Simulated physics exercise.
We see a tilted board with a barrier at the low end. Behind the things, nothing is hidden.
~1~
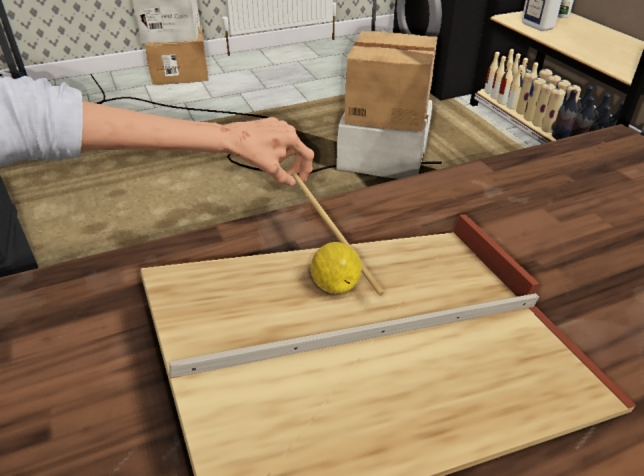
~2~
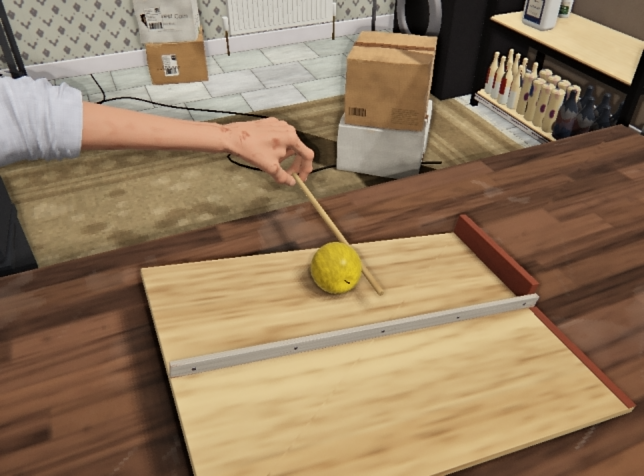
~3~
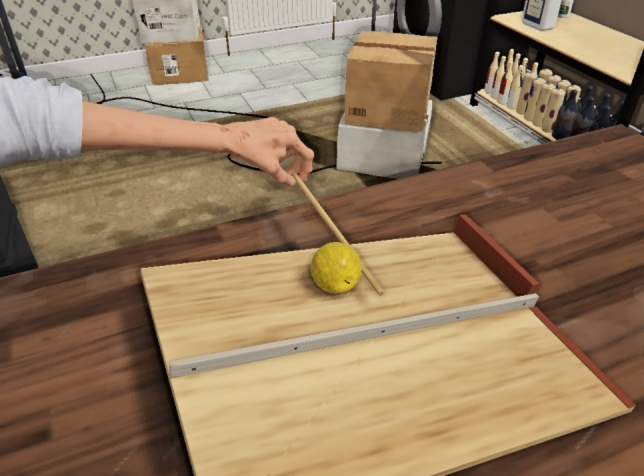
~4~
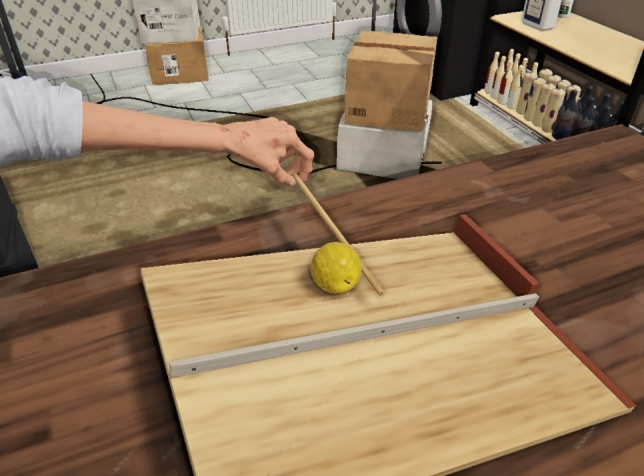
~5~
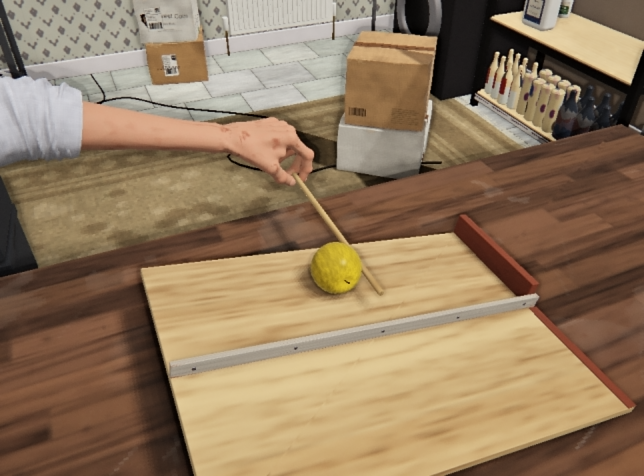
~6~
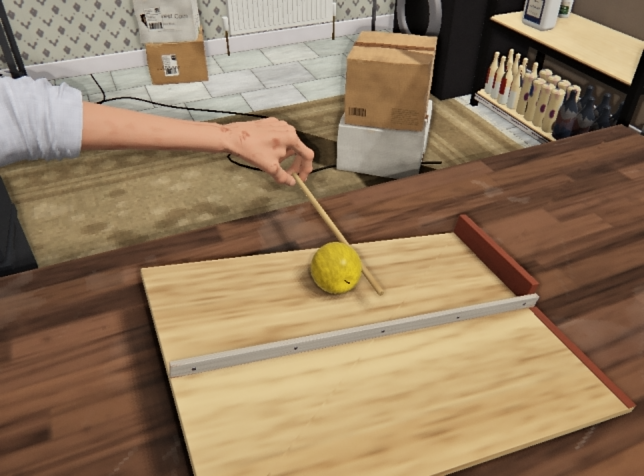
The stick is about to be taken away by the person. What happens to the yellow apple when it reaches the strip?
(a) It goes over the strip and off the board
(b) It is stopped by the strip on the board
It is stopped by the strip on the board (b).
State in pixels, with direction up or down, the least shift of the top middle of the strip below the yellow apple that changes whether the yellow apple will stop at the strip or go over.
Move it 8 pixels downward and it flips.
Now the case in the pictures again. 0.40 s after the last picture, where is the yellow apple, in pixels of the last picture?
Close to (388, 262).
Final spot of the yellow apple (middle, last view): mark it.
About (476, 250).
Then, 0.40 s on from there, yellow apple rolling on the board near (387, 262).
In the end, the yellow apple is held by the strip, near (476, 250).
